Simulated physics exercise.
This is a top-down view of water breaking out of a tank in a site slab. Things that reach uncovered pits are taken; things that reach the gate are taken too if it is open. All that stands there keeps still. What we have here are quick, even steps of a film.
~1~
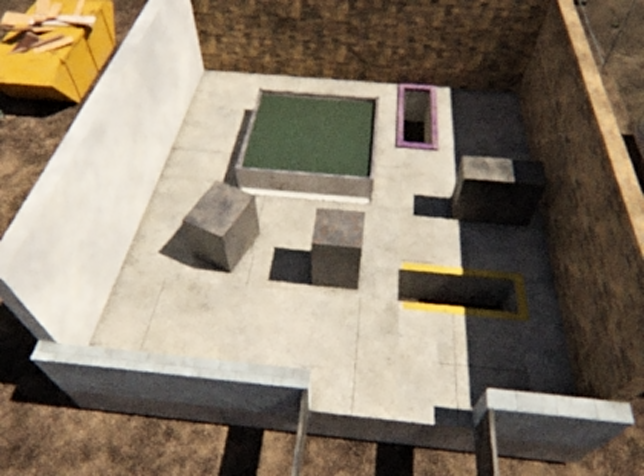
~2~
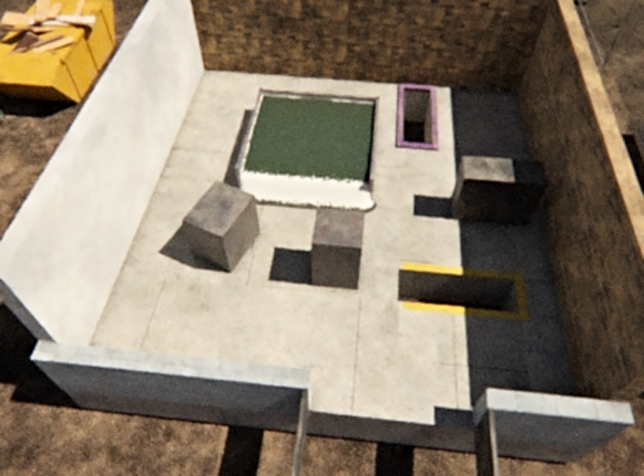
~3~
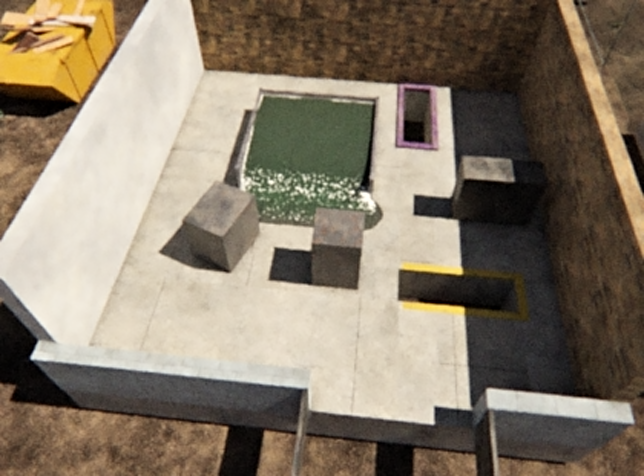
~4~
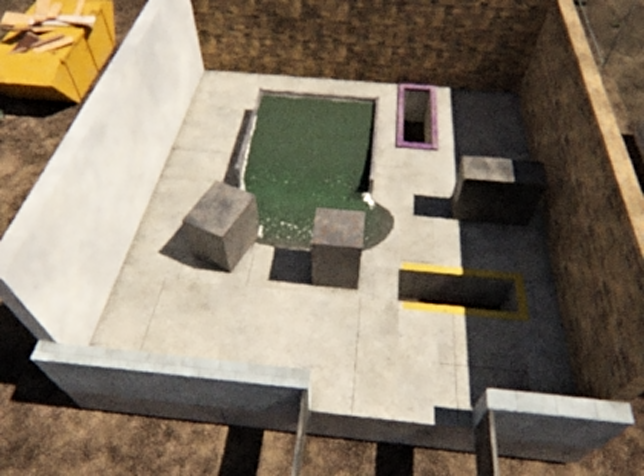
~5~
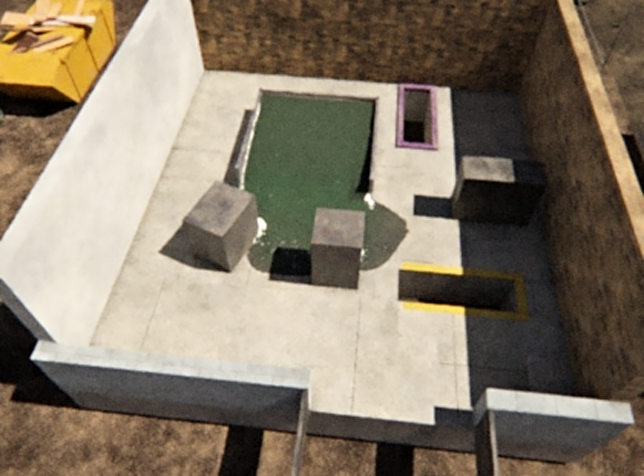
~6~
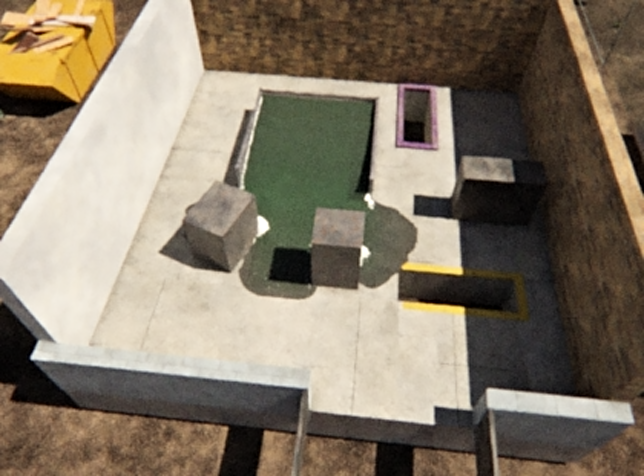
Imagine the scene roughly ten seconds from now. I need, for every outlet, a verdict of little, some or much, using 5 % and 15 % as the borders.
Verdicts: Gate, some; yellow pit, much; purple pit, little.
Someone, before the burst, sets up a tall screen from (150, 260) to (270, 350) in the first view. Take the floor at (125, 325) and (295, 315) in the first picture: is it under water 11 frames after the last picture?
Taking them in the order asked, the first is not reached and the second is inundated.
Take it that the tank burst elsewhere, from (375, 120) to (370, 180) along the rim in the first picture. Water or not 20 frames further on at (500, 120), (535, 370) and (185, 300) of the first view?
Point 1: Inundated; point 2: Inundated; point 3: Unwetted.
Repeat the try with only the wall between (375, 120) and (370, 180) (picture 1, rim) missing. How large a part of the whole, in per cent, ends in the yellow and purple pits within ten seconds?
I'd say the yellow pit gets around 25 percent and the purple pit around 15 percent.
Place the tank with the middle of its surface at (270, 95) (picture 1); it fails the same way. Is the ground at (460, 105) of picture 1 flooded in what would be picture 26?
There: No water.
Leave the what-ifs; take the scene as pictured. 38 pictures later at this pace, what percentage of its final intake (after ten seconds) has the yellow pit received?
It should be near 60 percent of the ten-second total.
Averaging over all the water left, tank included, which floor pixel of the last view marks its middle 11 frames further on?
I'd put it at around (298, 212).
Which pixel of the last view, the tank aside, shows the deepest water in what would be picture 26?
Deepest point: About (93, 368).
A moment on, water covers 20 % of the floor; the gate 0 %, the yellow pit 1 %, the purple pit 0 %.
Next, water covers 35 % of the floor; the gate 0 %, the yellow pit 4 %, the purple pit 0 %.
Then, water covers 50 % of the floor; the gate 2 %, the yellow pit 9 %, the purple pit 0 %.
Later, water covers 75 % of the floor; the gate 6 %, the yellow pit 15 %, the purple pit 0 %.
In the end, water covers 85 % of the floor; the gate 9 %, the yellow pit 24 %, the purple pit 0 %.
